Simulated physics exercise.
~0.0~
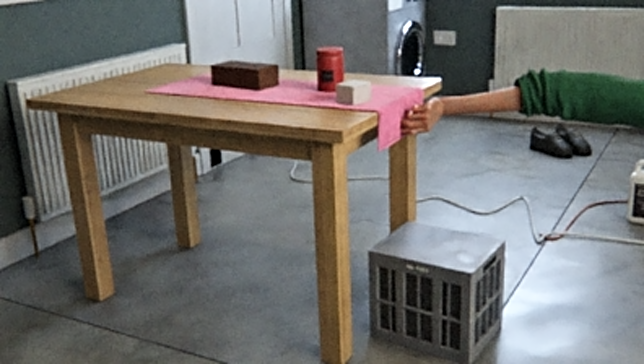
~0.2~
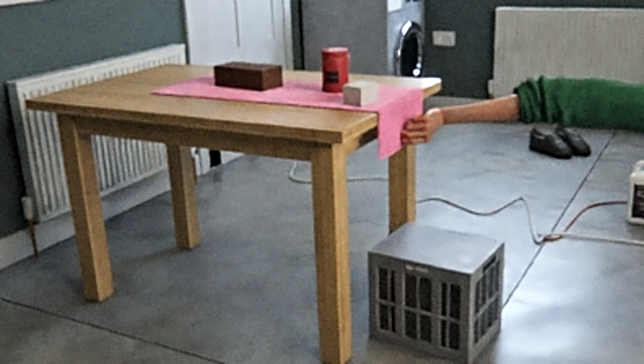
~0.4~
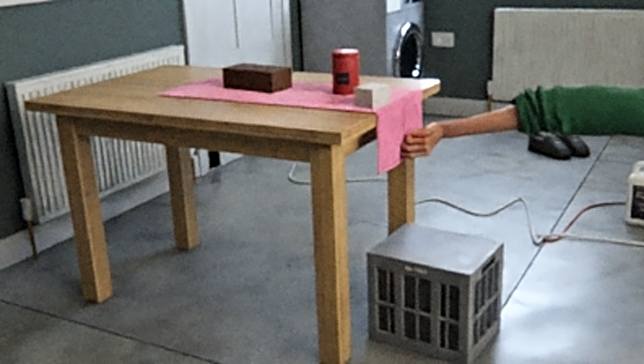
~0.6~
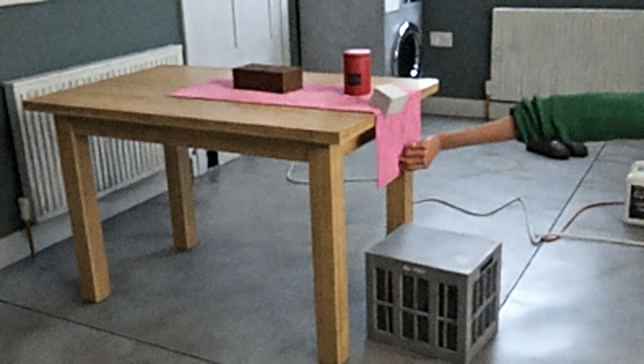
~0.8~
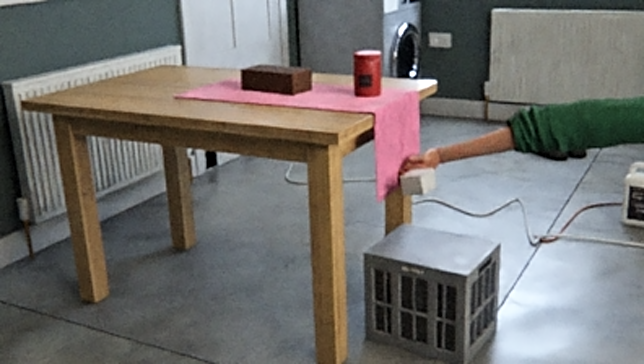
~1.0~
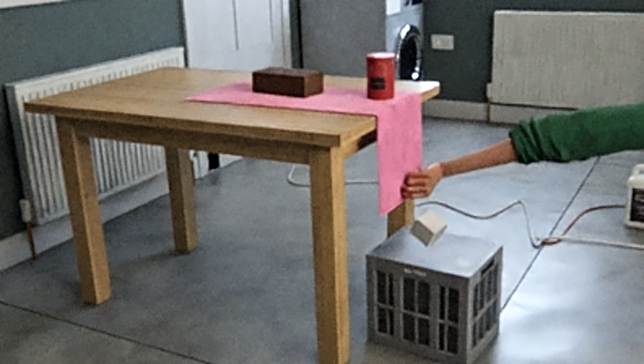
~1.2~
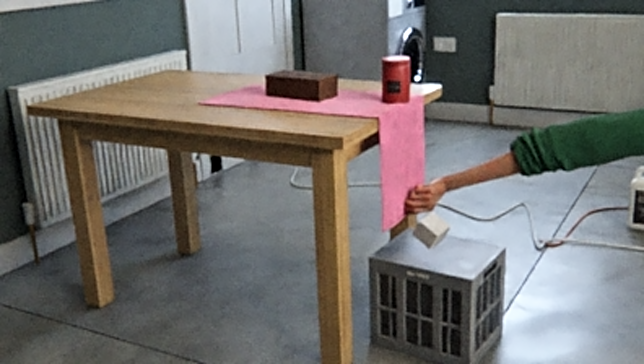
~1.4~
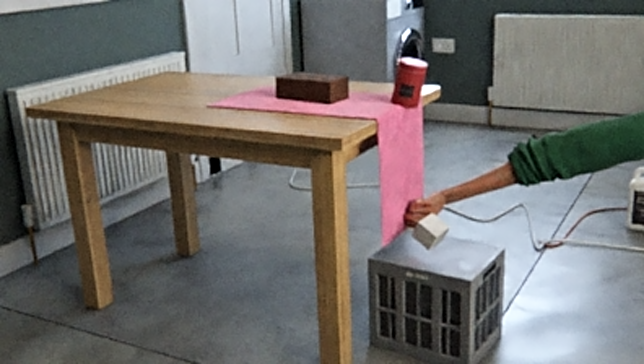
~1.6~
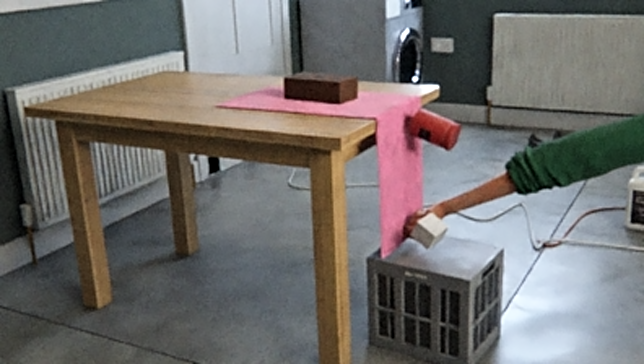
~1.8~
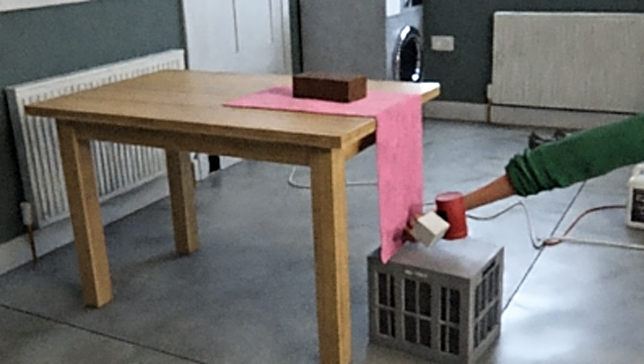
To begin with, a red jar, a white block and a brown brick stand on a pink cloth laid along a wooden table, while a hand in a green sleeve grips the cloth's hanging end. The hand draws the cloth down over the right end, carrying all three objects along. The white block tips over the edge first and drops onto the grey crate below. As the pulling continues, the jar reaches the edge, leans and topples off. Finally, the jar is upside down beside the block, just above the crate, while the brick remains upright on the table.
